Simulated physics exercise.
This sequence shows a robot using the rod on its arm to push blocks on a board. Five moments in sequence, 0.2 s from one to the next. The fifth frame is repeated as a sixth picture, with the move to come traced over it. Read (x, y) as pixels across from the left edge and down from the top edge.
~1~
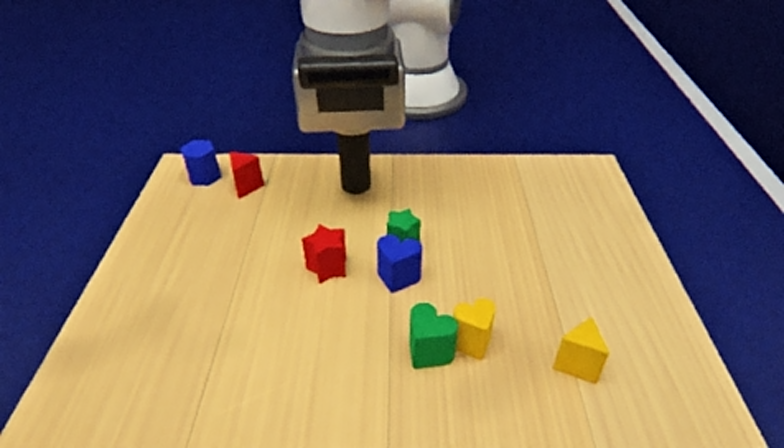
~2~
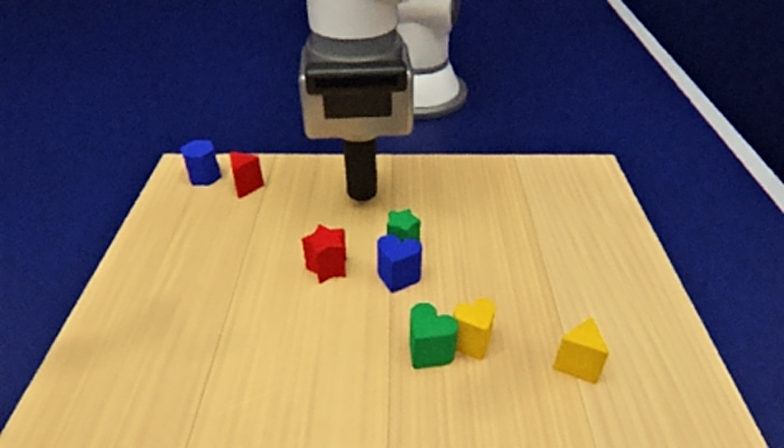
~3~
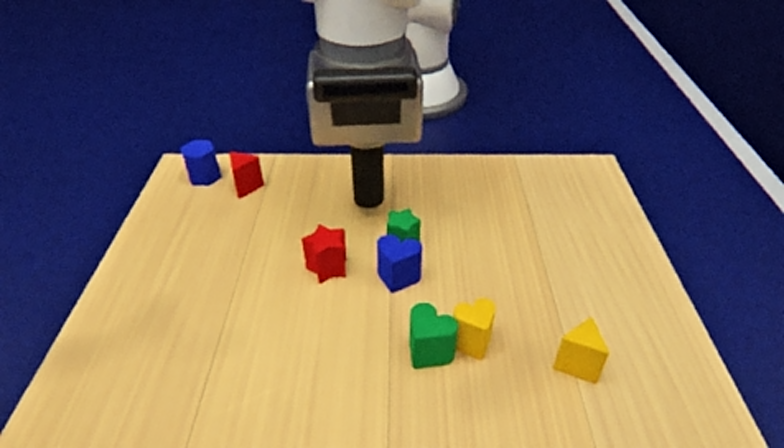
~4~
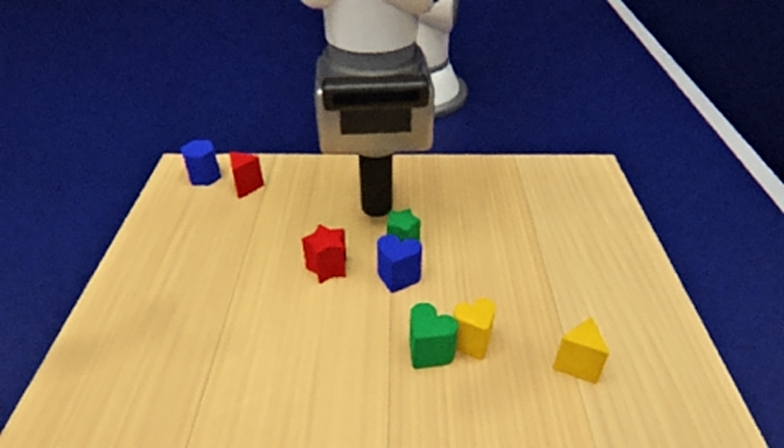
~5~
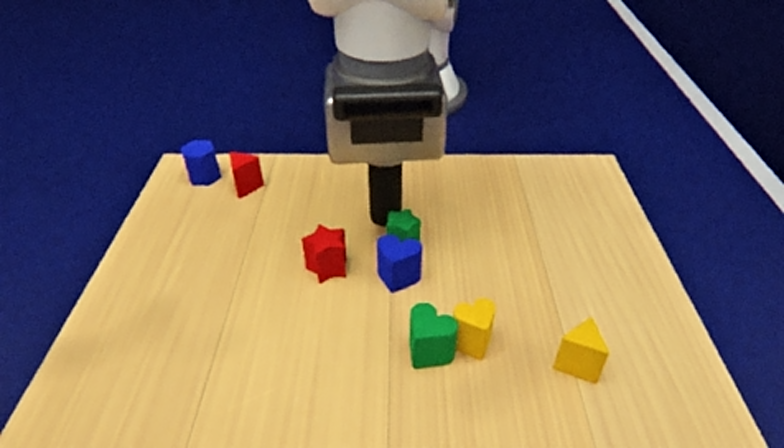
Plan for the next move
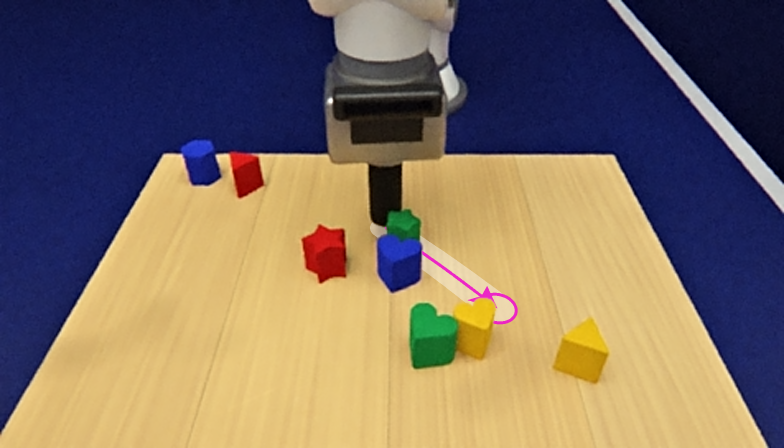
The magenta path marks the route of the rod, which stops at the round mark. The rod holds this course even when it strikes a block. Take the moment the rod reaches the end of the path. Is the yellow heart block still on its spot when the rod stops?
I'd say yes.
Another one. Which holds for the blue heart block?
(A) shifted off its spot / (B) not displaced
My pick is A.
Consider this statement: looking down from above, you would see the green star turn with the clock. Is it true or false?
The statement is correct.
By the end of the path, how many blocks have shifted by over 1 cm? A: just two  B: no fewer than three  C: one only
The one that fits is A, just two.
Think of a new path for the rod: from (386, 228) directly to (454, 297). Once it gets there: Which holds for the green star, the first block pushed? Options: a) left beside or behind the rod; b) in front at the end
b
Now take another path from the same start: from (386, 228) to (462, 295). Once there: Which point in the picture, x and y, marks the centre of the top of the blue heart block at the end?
By then it is at (404, 263).
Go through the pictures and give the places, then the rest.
The first frame shows lower end of the rod at (356, 187), tops of blocks, blue heart block at (398, 246), green star at (403, 218), yellow heart block at (477, 312).
The second frame shows rod at (362, 193), blocks as before.
The third frame shows rod at (369, 200), blocks as before.
The fourth frame shows rod at (377, 209), blocks as before.
The fifth frame shows rod at (386, 218), blue heart block at (398, 246), green star at (403, 218), yellow heart block at (477, 312).
The drawn path runs from (386, 228) directly to (497, 308).
On the path given first. One third of the way, rod at (421, 241); blue heart block at (401, 254), turned 30° clockwise; green star at (427, 242).
Two thirds of the way, rod at (459, 268); blue heart block at (403, 259), turned 60° clockwise; green star at (438, 263), turned 60° clockwise.
At the end, rod at (499, 298); blue heart block at (403, 259), turned 60° clockwise; green star at (439, 264), turned 70° clockwise; yellow heart block not moved.
